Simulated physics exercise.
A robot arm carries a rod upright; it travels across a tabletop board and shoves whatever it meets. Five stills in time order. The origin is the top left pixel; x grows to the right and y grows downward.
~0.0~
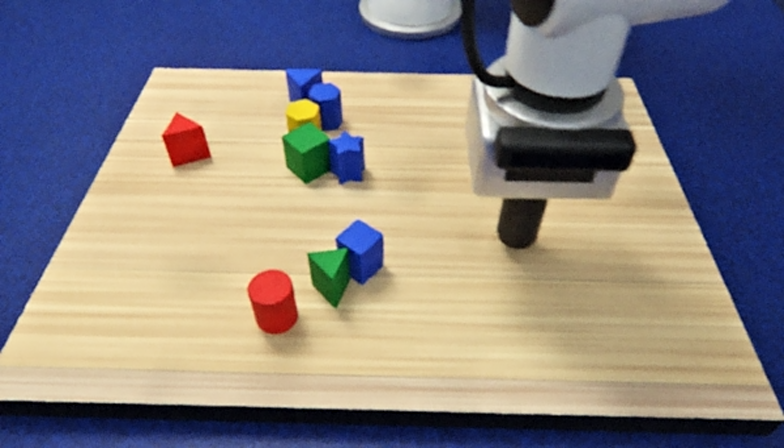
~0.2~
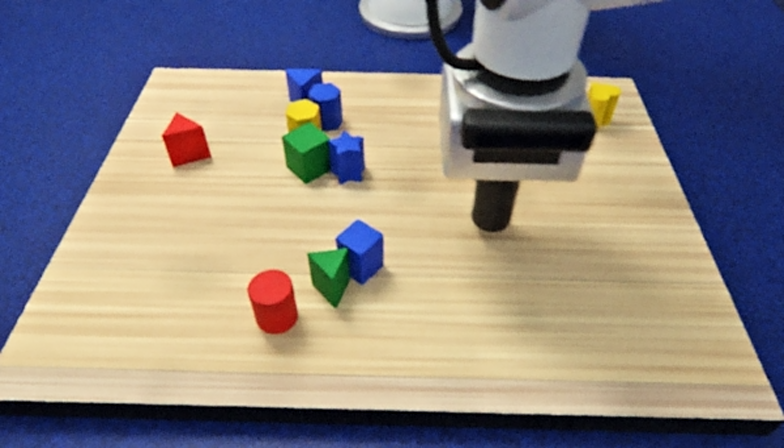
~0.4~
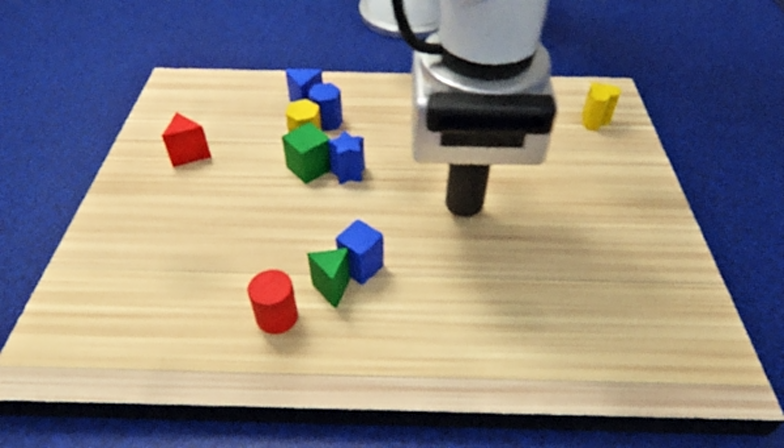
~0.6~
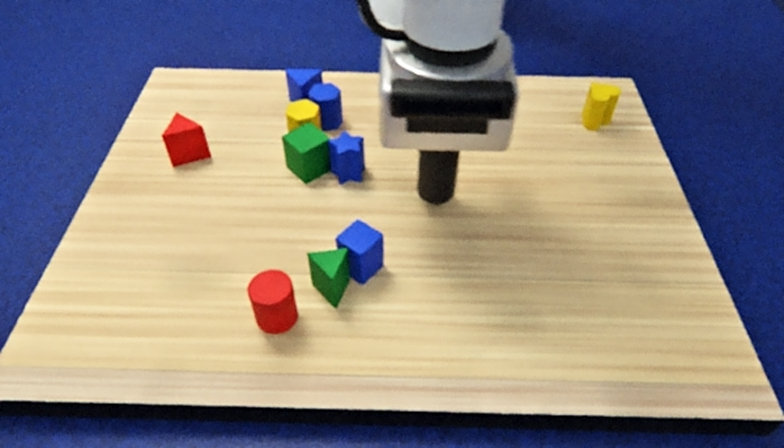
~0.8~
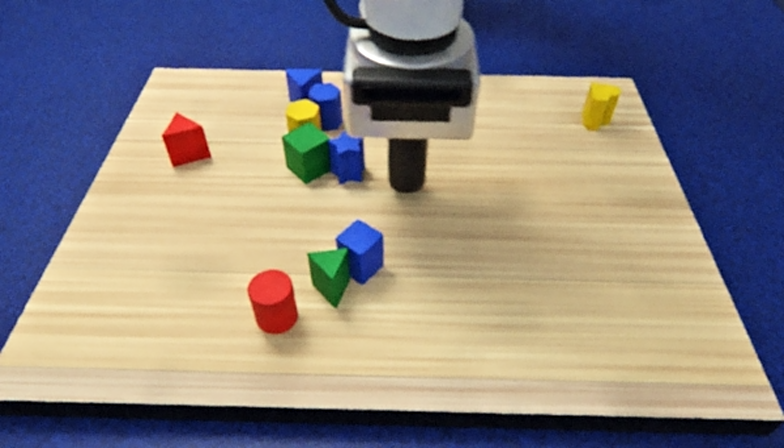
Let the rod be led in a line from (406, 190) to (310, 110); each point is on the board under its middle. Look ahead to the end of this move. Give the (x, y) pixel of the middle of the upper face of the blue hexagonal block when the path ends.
Final place: (287, 66).
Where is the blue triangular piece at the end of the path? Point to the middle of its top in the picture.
Most likely (272, 56).
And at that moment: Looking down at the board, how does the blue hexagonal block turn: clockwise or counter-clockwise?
Against the clock.
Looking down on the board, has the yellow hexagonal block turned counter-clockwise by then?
It seems so.
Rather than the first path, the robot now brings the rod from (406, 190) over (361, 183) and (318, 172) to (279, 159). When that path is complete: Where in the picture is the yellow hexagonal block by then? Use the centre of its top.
The point I'd pick in the picture is (293, 95).
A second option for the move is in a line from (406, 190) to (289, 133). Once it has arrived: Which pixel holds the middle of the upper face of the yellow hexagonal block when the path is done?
Pixel (268, 87).
What follows on the original path. One third of the way, rod at (370, 152); blue star at (341, 139), turned 35° anticlockwise.
Two thirds of the way, rod at (338, 126); blue hexagonal block at (319, 87); blue star at (340, 136), turned 70° anticlockwise.
At the end, rod at (309, 101); yellow hexagonal block at (297, 107), turned 30° anticlockwise; blue triangular piece at (272, 56), turned 20° clockwise; blue hexagonal block at (287, 66), turned 25° anticlockwise; blue star at (340, 136), turned 70° anticlockwise.
